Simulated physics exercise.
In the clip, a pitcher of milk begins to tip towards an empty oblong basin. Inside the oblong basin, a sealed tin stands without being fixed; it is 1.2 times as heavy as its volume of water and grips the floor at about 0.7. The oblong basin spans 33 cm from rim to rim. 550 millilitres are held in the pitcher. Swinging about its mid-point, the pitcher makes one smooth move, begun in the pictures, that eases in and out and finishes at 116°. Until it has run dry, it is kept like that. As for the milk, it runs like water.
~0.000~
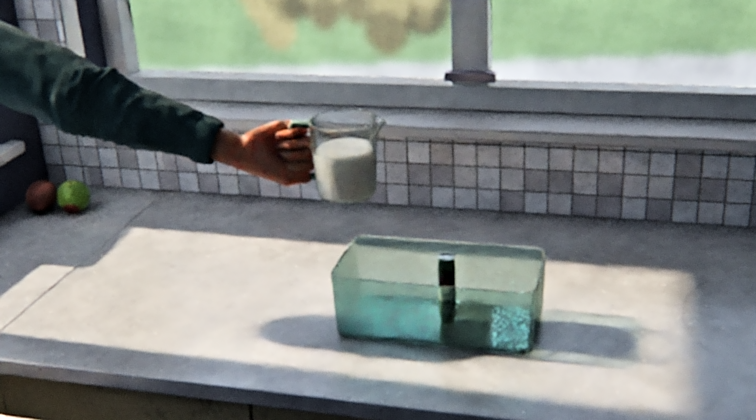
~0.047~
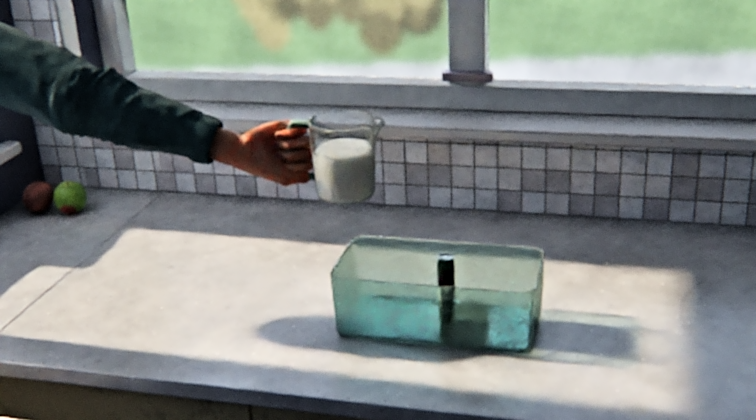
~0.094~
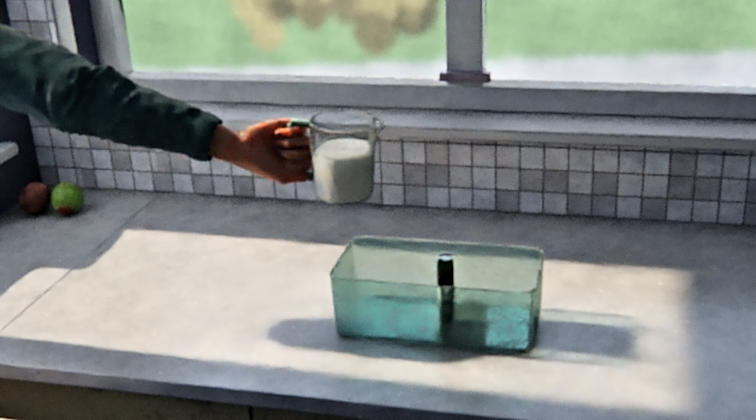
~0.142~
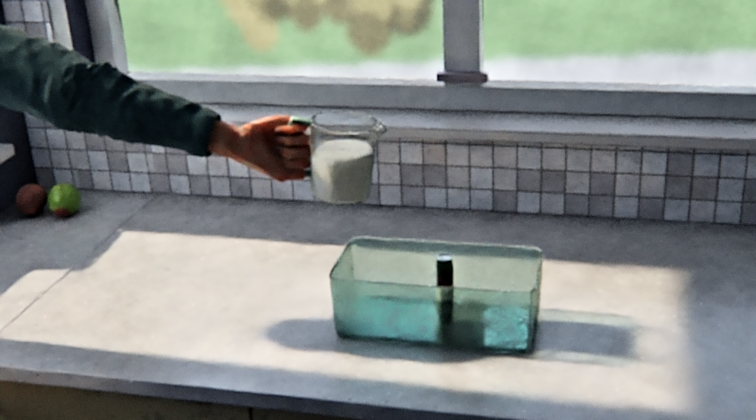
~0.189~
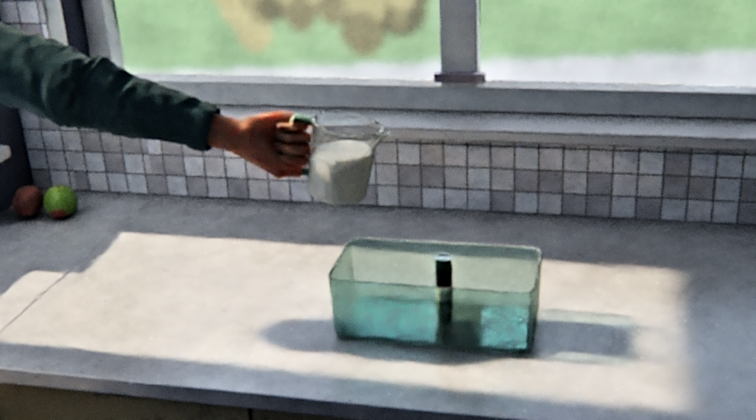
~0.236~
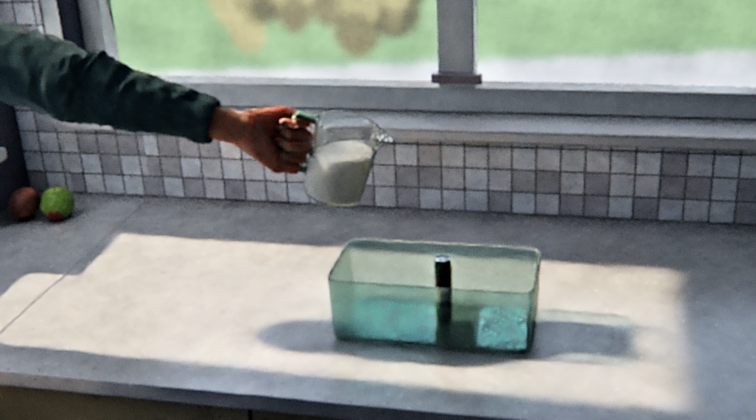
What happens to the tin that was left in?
It capsizes.
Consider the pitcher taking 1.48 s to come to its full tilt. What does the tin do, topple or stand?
Well, the tin simply tips.
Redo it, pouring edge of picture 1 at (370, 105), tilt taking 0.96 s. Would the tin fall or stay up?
Then it stays on its base.
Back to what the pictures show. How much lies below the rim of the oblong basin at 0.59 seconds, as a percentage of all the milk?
Around 0 percent.
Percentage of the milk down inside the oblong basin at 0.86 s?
Value: Approx. 58 %.
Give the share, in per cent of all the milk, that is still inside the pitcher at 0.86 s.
Near 16 percent, more or less.
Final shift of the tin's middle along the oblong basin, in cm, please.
The tin's middle ends up about 8.5 cm along the basin.
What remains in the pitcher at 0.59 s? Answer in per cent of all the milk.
I'd estimate some 84 % remains.
Then, 0.59 s in, the tilt is 83° and 84 per cent is still to pour; the tin stands where it began.
Then, 0.86 s in, the tilt is 114° and 17 per cent is still to pour; the tin stands 2 cm from where it began.
Then, 1.13 s in, the tilt is 116° and 0 per cent is still to pour; the tin leans 60°.
Then, 1.43 s in, the tilt is 116° and 0 per cent is still to pour; the tin lies on its side.
Finally, the tin lies on its side.
